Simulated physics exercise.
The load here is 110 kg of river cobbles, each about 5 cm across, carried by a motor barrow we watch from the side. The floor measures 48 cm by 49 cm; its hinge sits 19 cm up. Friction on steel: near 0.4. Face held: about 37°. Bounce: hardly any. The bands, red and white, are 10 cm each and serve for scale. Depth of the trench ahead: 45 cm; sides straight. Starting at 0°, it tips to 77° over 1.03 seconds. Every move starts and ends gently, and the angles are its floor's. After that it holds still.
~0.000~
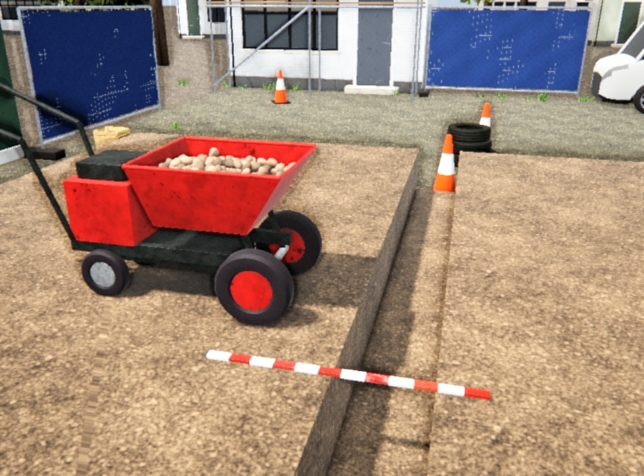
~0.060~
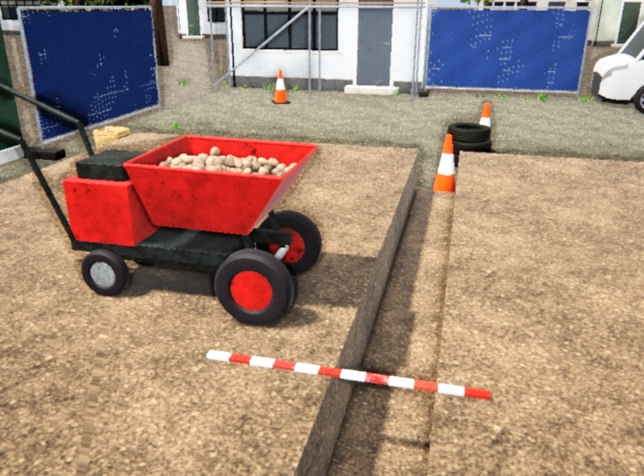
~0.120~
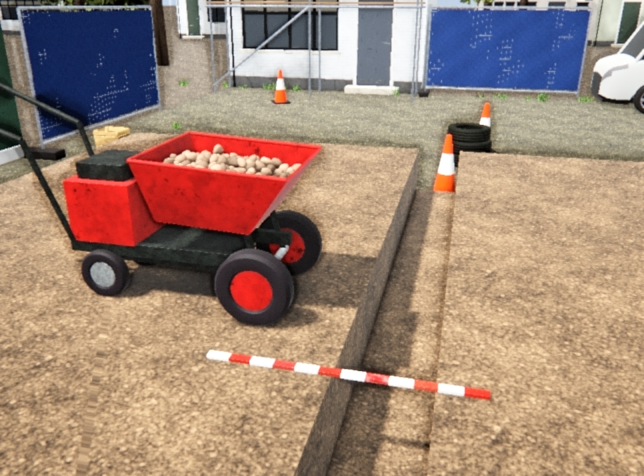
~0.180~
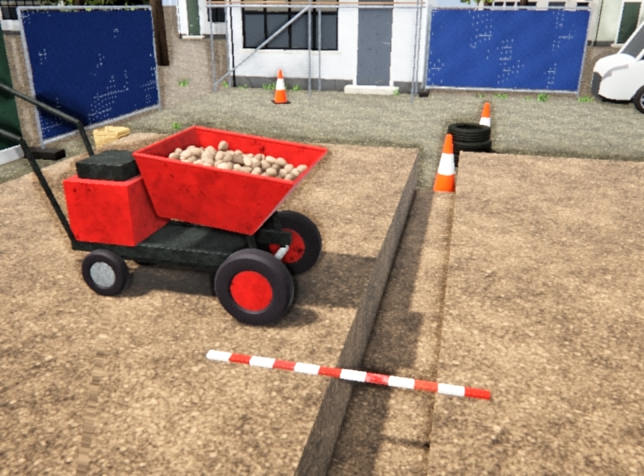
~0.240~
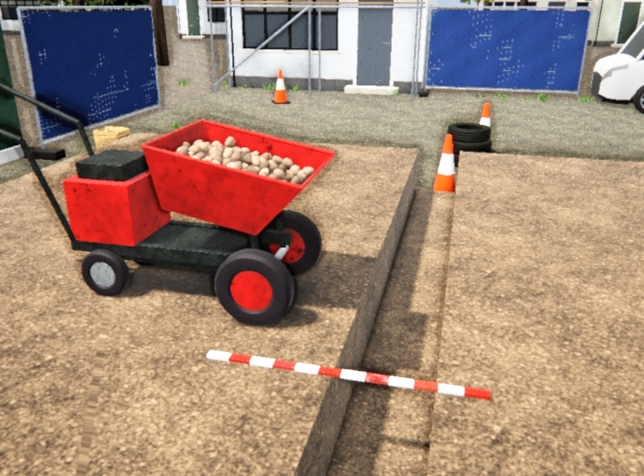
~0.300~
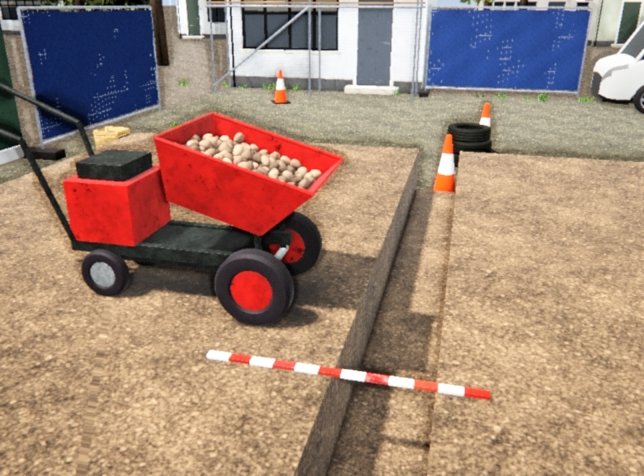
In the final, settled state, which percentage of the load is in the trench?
88 per cent is in the trench.
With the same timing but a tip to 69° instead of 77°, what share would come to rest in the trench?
In that case near 85 per cent.
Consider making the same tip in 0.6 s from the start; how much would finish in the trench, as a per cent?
In that case, around 65%.
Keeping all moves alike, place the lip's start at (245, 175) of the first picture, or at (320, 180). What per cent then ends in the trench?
Roughly 100 percent for the first, and 40 percent for the second.
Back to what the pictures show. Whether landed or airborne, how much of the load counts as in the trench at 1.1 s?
Some 40 per cent of the load by that point.
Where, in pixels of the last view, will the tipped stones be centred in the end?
Look at roughly (411, 378).
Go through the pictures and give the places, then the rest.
The first frame shows lip at (280, 178), floor tilted 0°, highest stones at (221, 164).
In the second frame, the skip is at 1°, its lip at (281, 179); the top of the load is at (222, 163); the stones move at 0.2 m/s on average.
The third frame shows lip at (286, 181), floor tilted 3°, highest stones at (214, 159); the stones move at 0.4 m/s on average.
The fourth frame shows lip at (293, 184), floor tilted 6°, highest stones at (204, 154); the stones move at 0.6 m/s on average.
The fifth frame shows lip at (302, 189), floor tilted 11°, highest stones at (208, 149); the stones move at 0.7 m/s on average.
In the sixth frame, the skip is at 16°, its lip at (313, 195); the top of the load is at (215, 143); the stones move at 0.8 m/s on average.
After 0.8 s the floor is at 65°; 100 % in the skip; the foremost stones are at (376, 255).
After 1.1 s the floor is at 77°; 56 % in the skip, 38 % in the trench, 6 % past the trench; the foremost stones are at (479, 343).
After 1.5 s the floor is at 77°; 20 % in the skip, 68 % in the trench, 12 % past the trench; the foremost stones are at (580, 345).
After 3.4 s the floor is at 77°; 0 % in the skip, 88 % in the trench, 12 % past the trench; the foremost stones are past the picture's edge.
